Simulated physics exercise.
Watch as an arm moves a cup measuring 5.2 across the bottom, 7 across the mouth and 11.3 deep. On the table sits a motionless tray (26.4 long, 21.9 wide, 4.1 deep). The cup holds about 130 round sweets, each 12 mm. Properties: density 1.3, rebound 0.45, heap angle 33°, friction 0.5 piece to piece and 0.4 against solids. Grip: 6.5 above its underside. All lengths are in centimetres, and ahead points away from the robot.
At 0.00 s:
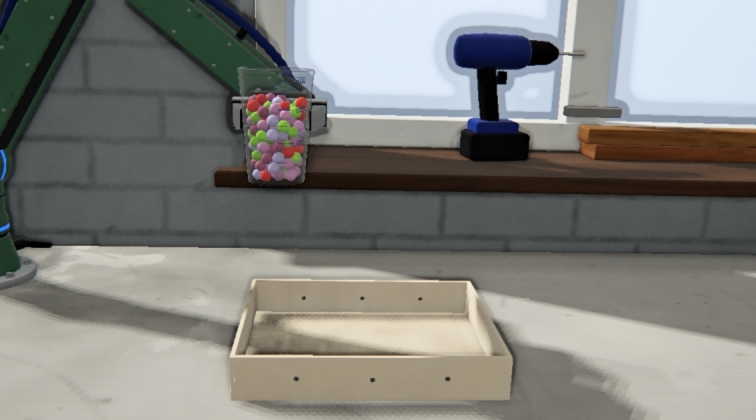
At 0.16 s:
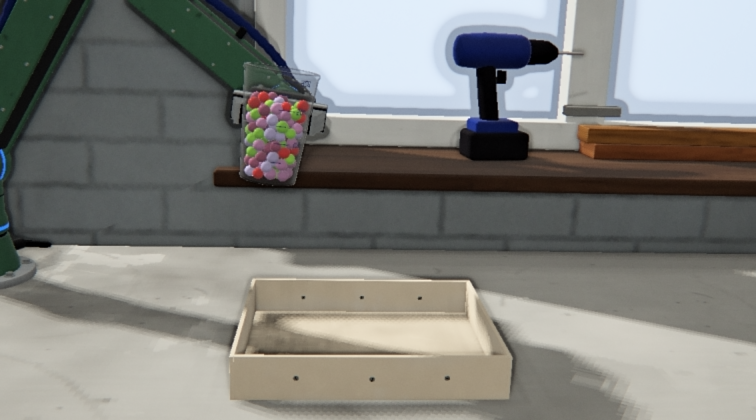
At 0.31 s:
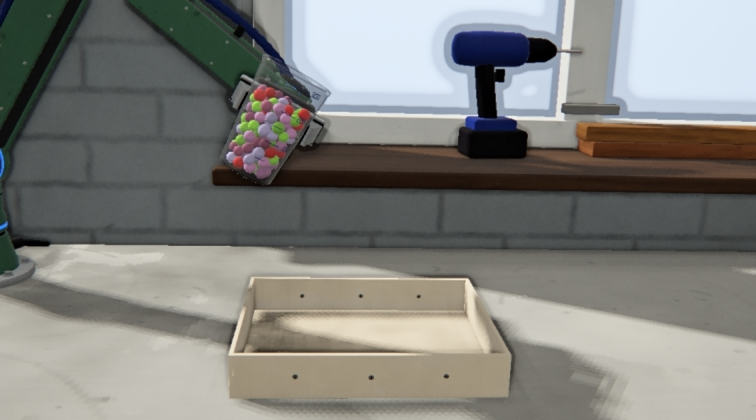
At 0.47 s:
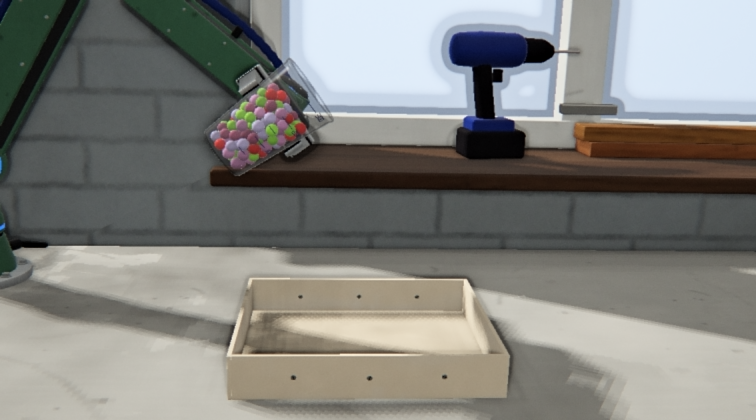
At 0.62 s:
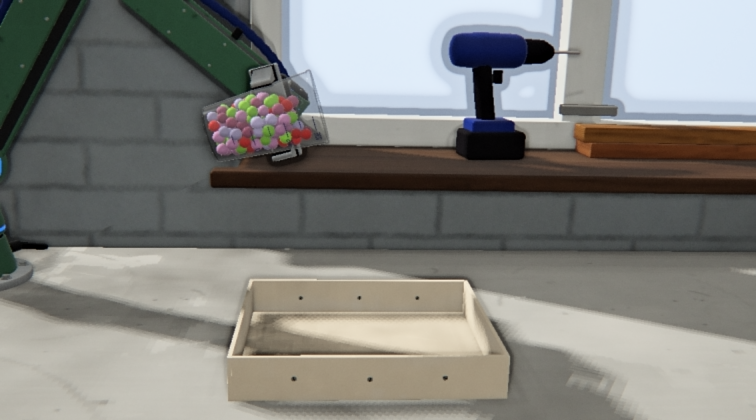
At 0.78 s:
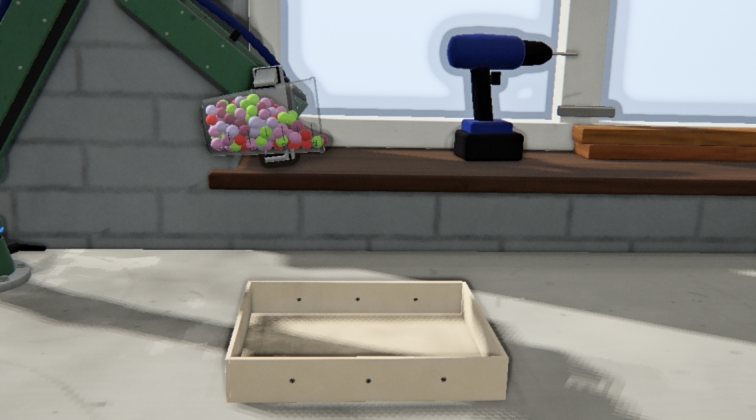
The clip shows a green robotic arm steadily tilting a clear cup of colourful round sweets to the right until it lies nearly sideways, the sweets shifting inside, while a wooden tray on the table and a blue drill stay still.
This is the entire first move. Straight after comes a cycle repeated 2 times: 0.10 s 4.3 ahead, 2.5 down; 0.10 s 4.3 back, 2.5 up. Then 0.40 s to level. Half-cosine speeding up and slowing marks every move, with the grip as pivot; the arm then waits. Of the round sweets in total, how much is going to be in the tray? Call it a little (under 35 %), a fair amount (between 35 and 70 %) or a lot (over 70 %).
A fair amount.
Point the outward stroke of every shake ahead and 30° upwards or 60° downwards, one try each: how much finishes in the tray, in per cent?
You'd get some 90 per cent with the first setting and some 25 per cent with the second.
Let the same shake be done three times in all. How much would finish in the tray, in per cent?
That would give close to 50 percent.
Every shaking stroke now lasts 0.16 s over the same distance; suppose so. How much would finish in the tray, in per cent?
That would give around 30 per cent.
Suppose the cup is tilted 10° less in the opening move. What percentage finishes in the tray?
25 %.
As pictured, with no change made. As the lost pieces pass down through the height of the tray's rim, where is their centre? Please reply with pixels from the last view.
I'd put it somewhere near (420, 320).
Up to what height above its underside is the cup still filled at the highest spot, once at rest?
7.0 cm.
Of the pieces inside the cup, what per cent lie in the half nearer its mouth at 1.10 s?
Close to 50 in a hundred.
After 1.10 s, tilted 82° forward, highest piece 25 above the table; 92 in the cup, 6 in the tray, 29 in flight or on a rim.
After 1.42 s, tilted 28° forward, highest piece 29 above the table; 64 in the cup, 55 in the tray, 4 on the table or floor, 4 in flight or on a rim.
After 1.78 s, level, highest piece 27 above the table; 64 in the cup, 58 in the tray, 5 on the table or floor.
After 2.83 s, level, highest piece 27 above the table; 64 in the cup, 58 in the tray, 5 on the table or floor.
In the end, 64 in the cup, 58 in the tray, 5 on the table or floor. That is 46 % in the tray.
